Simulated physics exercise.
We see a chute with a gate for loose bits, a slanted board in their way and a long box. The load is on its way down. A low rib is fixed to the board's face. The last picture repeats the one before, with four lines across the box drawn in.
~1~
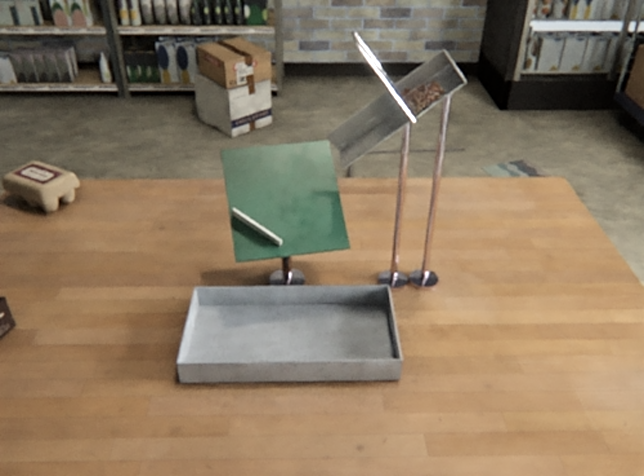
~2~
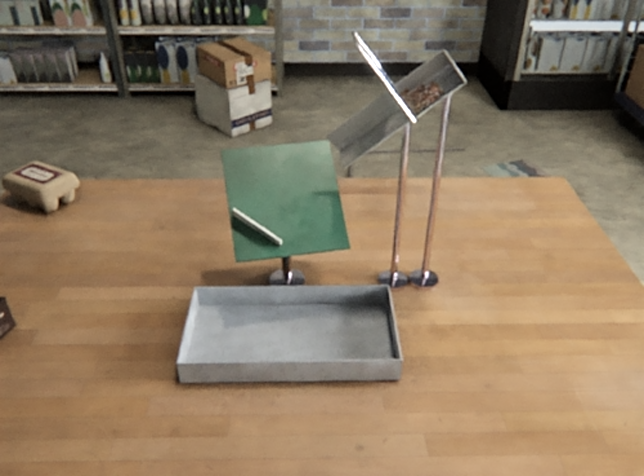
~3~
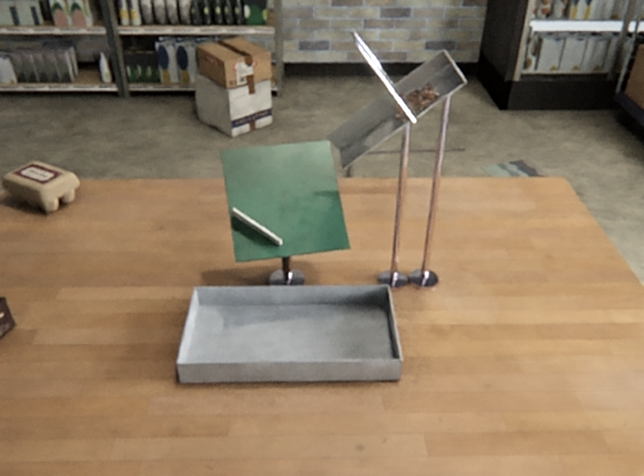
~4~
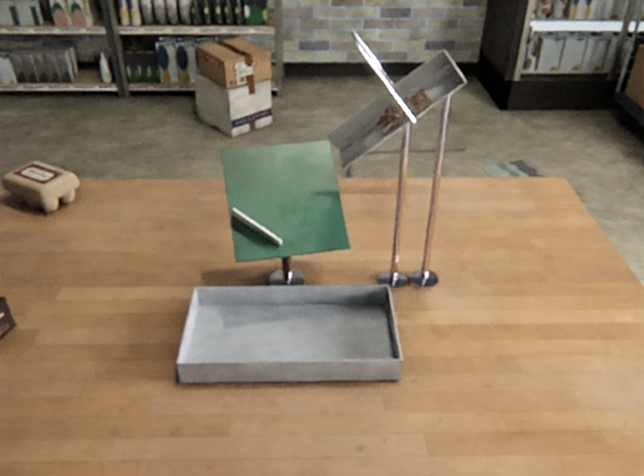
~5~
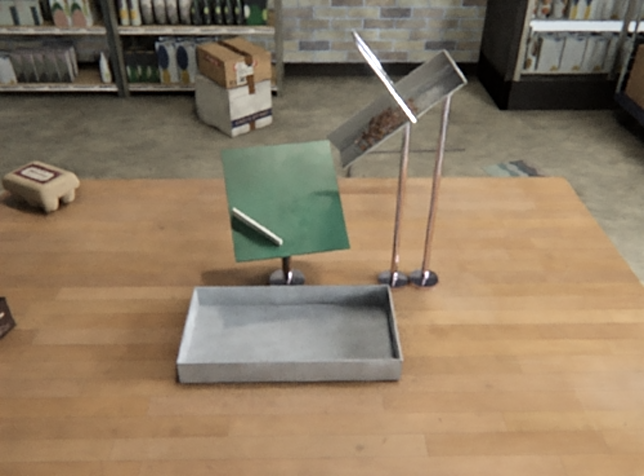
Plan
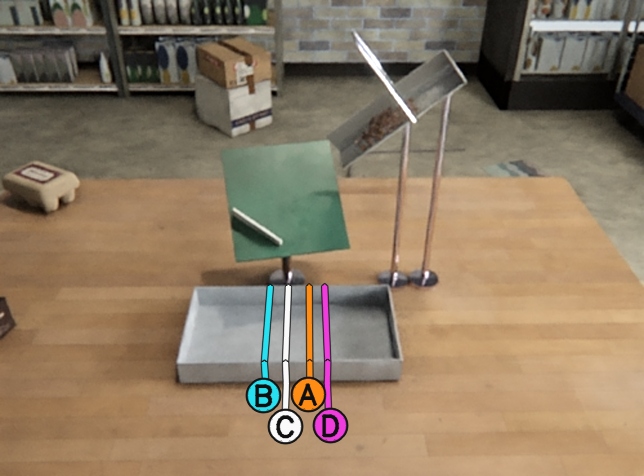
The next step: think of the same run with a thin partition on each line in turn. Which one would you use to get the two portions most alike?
Best: A.
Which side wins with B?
Right.
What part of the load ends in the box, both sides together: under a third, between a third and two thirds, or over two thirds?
About that: Over two thirds.
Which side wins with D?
The left side.
On the marked copy, line A crosses the front rim at (309, 361); line B crosses the front rim at (264, 361); line C crosses the front rim at (285, 361); line D crosses the front rim at (327, 361).
For line A, of what is caught, about a third on the left of the divider, about two thirds on the right.
For line B, of what is caught, a stray few on the left of the divider, nearly all on the right.
For line C, of what is caught, a small part on the left of the divider, nearly all on the right.
For line D, of what is caught, most on the left of the divider, a small part on the right.
